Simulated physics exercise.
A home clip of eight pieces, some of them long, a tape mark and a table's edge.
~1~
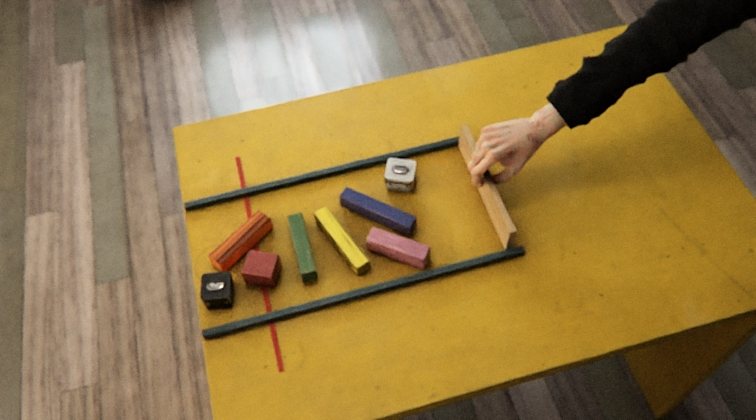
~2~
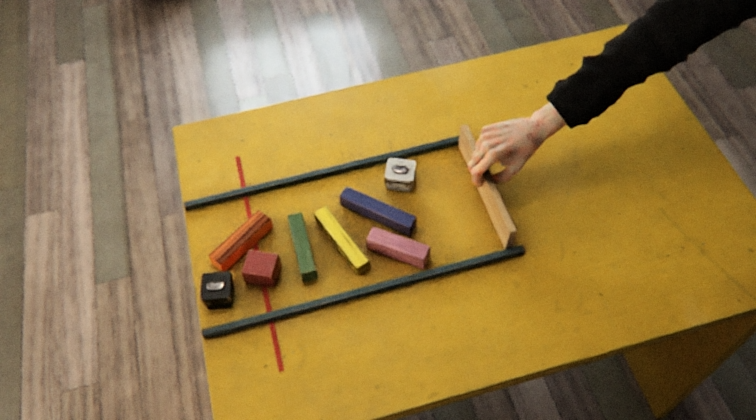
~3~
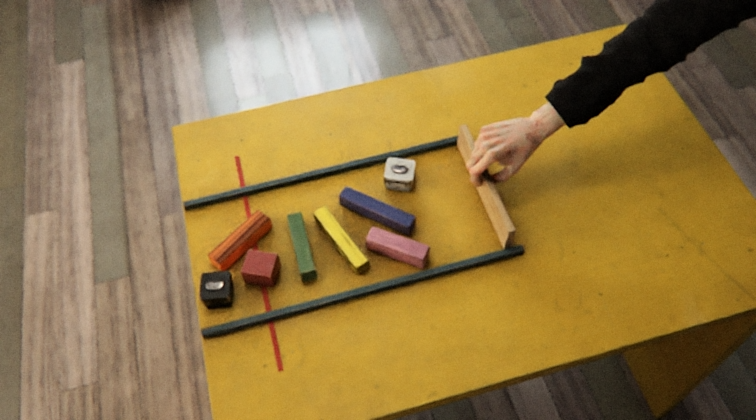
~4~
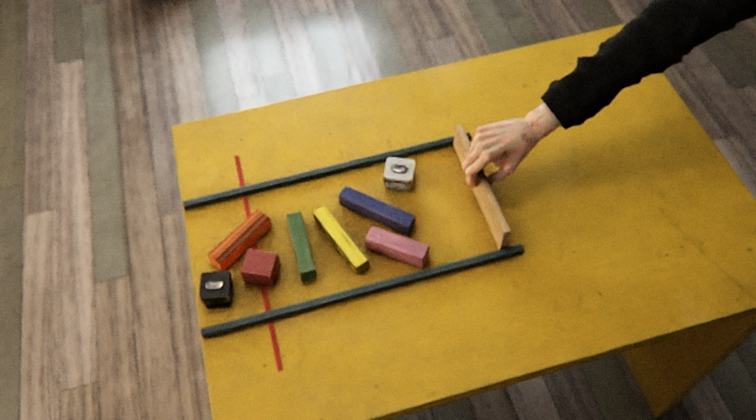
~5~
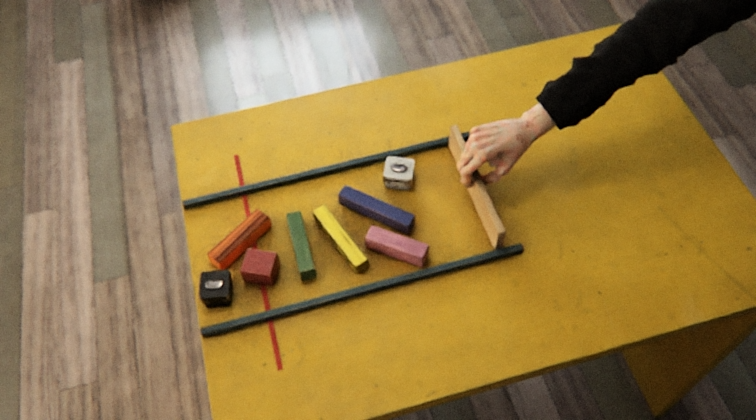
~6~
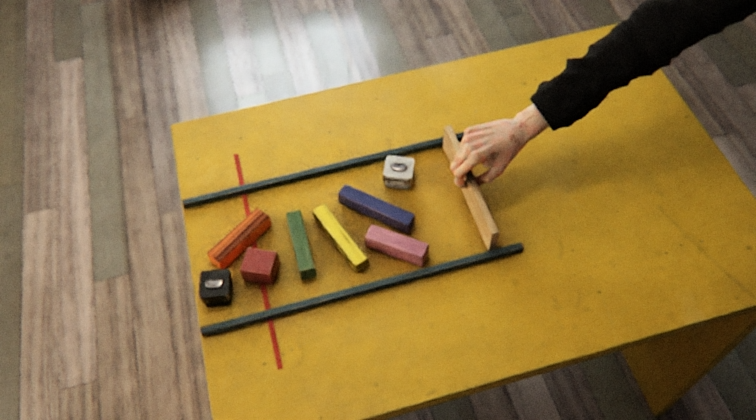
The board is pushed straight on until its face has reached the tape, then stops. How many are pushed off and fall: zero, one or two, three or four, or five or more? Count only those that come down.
Here the number that fall off is three or four.
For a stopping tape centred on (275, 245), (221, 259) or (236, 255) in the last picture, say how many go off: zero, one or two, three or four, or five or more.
In that order: 1 or 2; five or more; three to four.
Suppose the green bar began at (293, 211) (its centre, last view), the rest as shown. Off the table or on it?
From there it tumbles off.
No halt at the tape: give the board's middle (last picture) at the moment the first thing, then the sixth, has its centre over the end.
About (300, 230), then (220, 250).
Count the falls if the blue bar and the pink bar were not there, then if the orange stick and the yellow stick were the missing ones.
Fallen: 1, and 1 in the other try.
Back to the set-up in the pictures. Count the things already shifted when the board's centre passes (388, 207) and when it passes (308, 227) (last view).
The counts are 3 and 8.
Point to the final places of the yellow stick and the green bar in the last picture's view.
First (212, 277), then (195, 282).
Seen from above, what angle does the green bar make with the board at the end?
Some 25 degrees.
Soon after, none off yet; black case at rest near (217, 288); orange stick at rest near (240, 239); red block at rest near (261, 266).
Then, none off yet; black case tipped well over near (180, 315); orange stick moved about its own width near (197, 244); red block moved well along near (210, 292).
At rest, the number that fall off is three or four; fallen, red block, orange stick and black case.
